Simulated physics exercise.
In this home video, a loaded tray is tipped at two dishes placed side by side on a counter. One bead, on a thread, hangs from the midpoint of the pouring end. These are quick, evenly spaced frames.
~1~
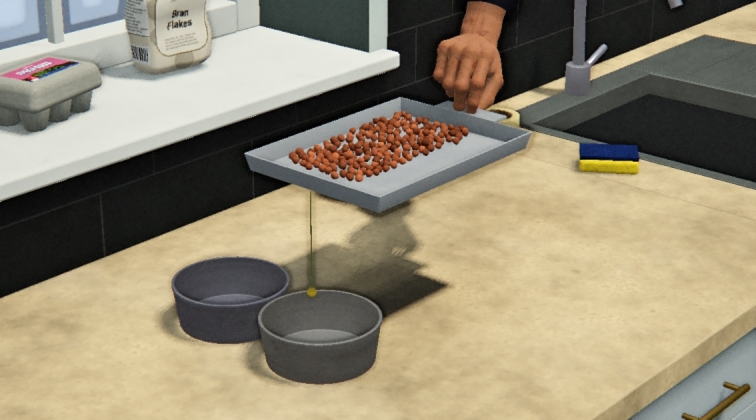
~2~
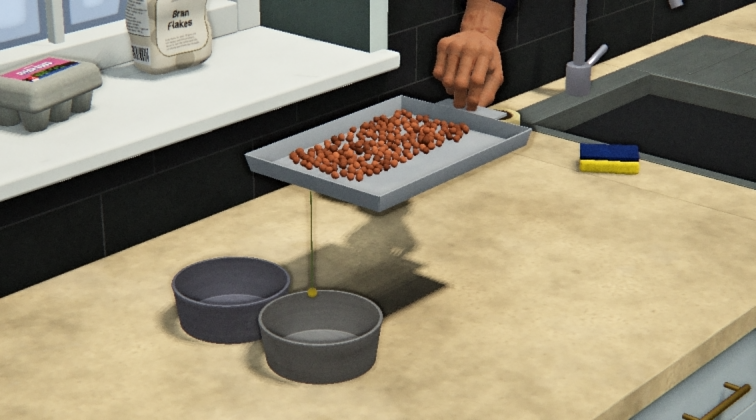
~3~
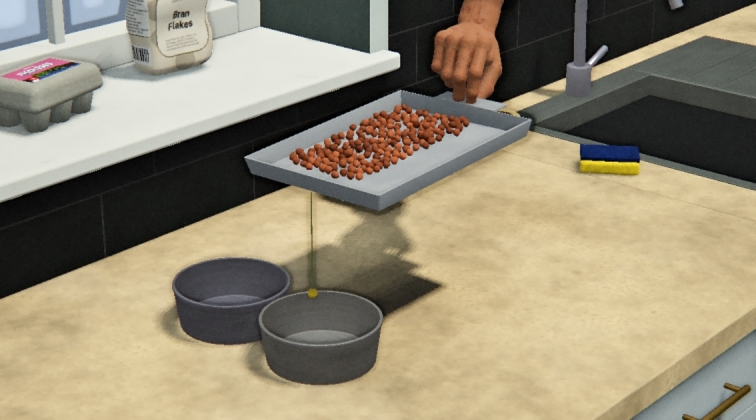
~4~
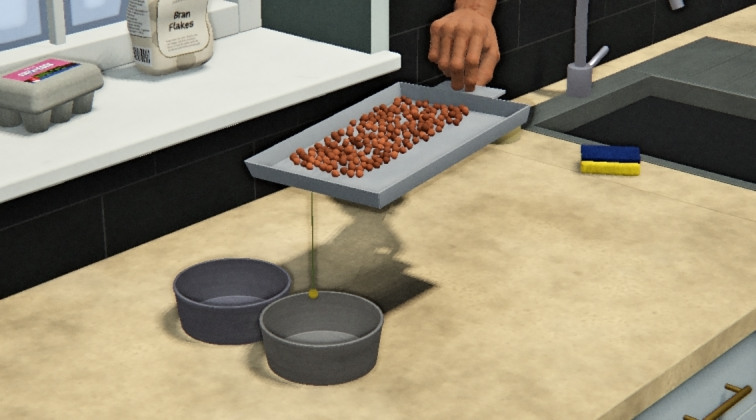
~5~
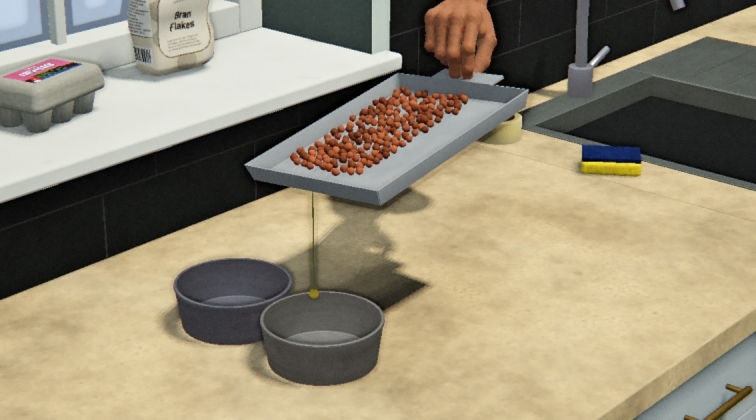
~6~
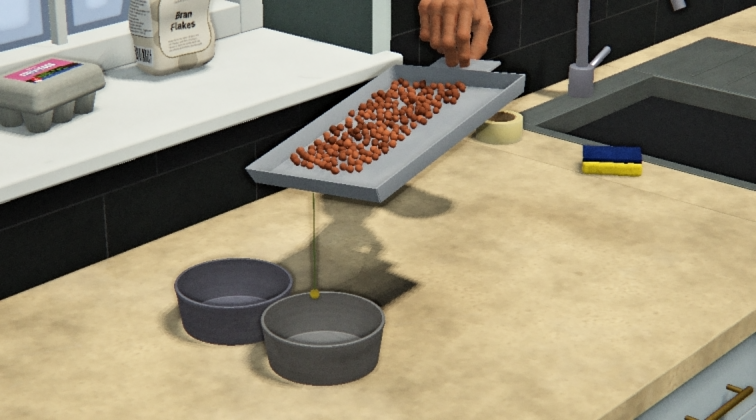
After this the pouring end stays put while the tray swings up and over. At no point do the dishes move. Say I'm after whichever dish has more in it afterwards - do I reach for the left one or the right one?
Reach for the left one.
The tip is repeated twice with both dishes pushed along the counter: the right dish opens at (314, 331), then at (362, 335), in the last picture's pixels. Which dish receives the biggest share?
The dish to the left, then the dish to the left.
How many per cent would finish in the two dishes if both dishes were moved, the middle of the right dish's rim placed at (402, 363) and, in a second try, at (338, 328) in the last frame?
Estimate: 10 % first, 100 % second.
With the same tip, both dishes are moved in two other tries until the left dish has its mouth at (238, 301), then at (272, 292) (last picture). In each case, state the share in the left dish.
Near 80 % and 90 %.
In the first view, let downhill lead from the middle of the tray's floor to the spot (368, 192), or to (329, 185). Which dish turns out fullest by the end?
First: The dish at right. Second: The dish at right.
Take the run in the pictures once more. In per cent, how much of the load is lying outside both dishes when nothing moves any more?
Near 0 %.
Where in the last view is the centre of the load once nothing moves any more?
Roughly at (237, 317), give or take.
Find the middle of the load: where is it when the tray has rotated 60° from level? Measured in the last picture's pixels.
The middle of the pieces shows up near (302, 136).
Just after the last frame, tray tipped steeply; almost all on the tray; just a few in the left dish; just a few in the air.
A moment on, tray tipped right over; the larger part on the tray; about a tenth in the left dish; just a few outside both; just a few in the air.
Further on, tray tipped past a quarter turn; just a few in the right dish; almost all in the left dish; just a few outside both.
When it is over, tray tipped past a quarter turn; just a few in the right dish; almost all in the left dish; just a few outside both.
